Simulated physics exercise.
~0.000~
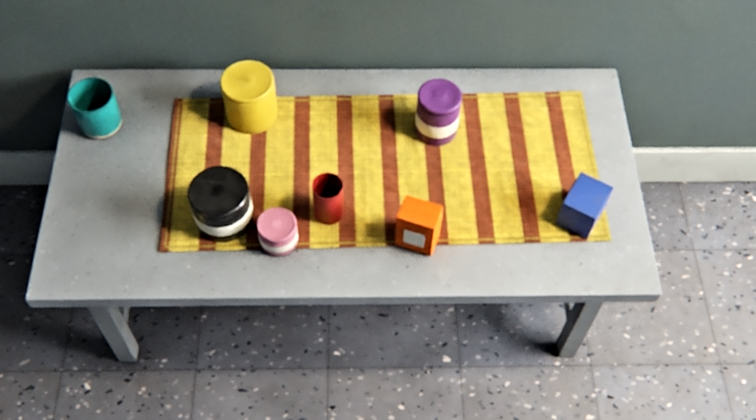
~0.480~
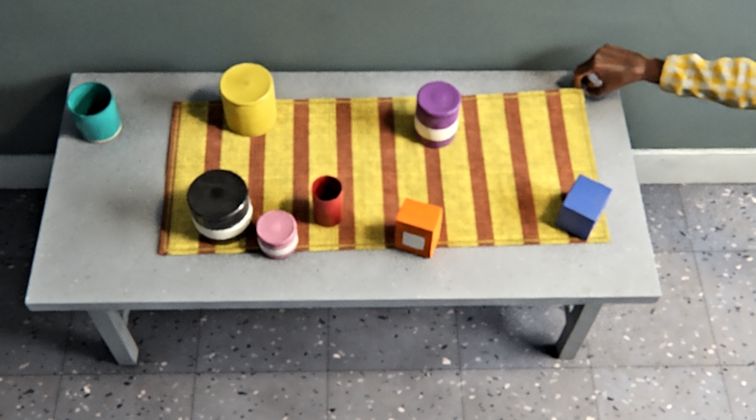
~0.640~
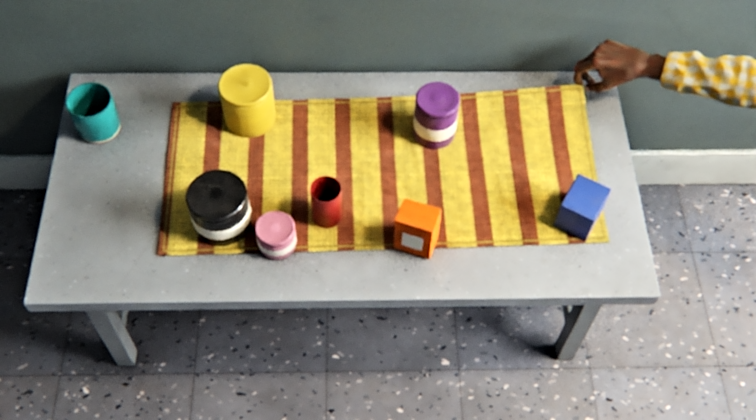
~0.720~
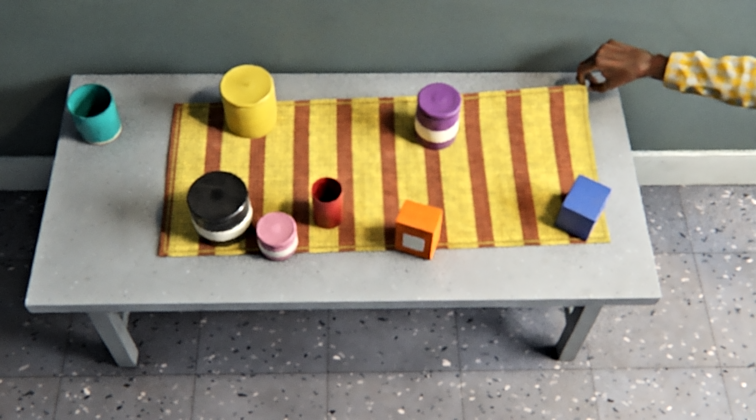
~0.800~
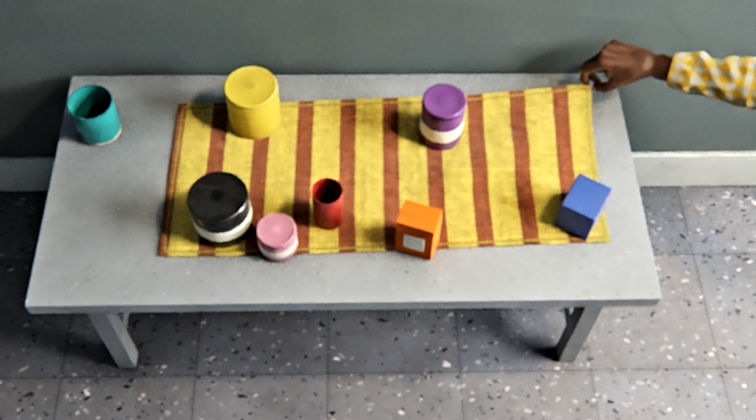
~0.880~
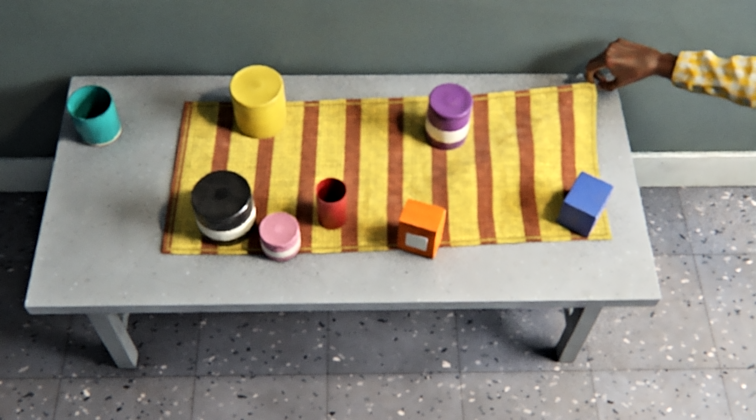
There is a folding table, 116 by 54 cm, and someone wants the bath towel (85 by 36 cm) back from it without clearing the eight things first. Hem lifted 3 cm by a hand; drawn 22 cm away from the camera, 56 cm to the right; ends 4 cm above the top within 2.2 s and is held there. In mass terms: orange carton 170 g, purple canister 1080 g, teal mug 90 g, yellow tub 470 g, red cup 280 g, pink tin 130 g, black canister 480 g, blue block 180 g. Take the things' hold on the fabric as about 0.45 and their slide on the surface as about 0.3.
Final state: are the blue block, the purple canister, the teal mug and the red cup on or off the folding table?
Final state: Blue block off, purple canister off, teal mug on, red cup off.
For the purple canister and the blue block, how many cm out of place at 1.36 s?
The purple canister sits around 15 centimetres from its start, the blue block around 15 centimetres.
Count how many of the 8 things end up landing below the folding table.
My count is 5.
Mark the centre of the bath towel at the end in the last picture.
(676, 112) or thereabouts.
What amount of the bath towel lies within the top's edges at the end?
Near 35 in a hundred.
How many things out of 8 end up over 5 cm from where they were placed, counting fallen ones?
That comes to 7 of the things.
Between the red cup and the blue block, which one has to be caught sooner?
The blue one.
By 1.4 s, 90 % of the bath towel is still over the top; purple canister 17 cm off its start, red cup 16 cm off its start, blue block 16 cm off its start.
By 1.8 s, 70 % of the bath towel is still over the top; purple canister 40 cm off its start, red cup 38 cm off its start, blue block over the edge.
By 2.3 s, 45 % of the bath towel is still over the top; purple canister over the edge, red cup 68 cm off its start at (653, 130), blue block over the edge.
By 2.8 s, 35 % of the bath towel is still over the top; red cup over the edge, purple canister over the edge, blue block over the edge.
By 4.4 s, 35 % of the bath towel is still over the top; red cup over the edge, purple canister over the edge, blue block over the edge, teal mug 0 cm off its start at (90, 102).
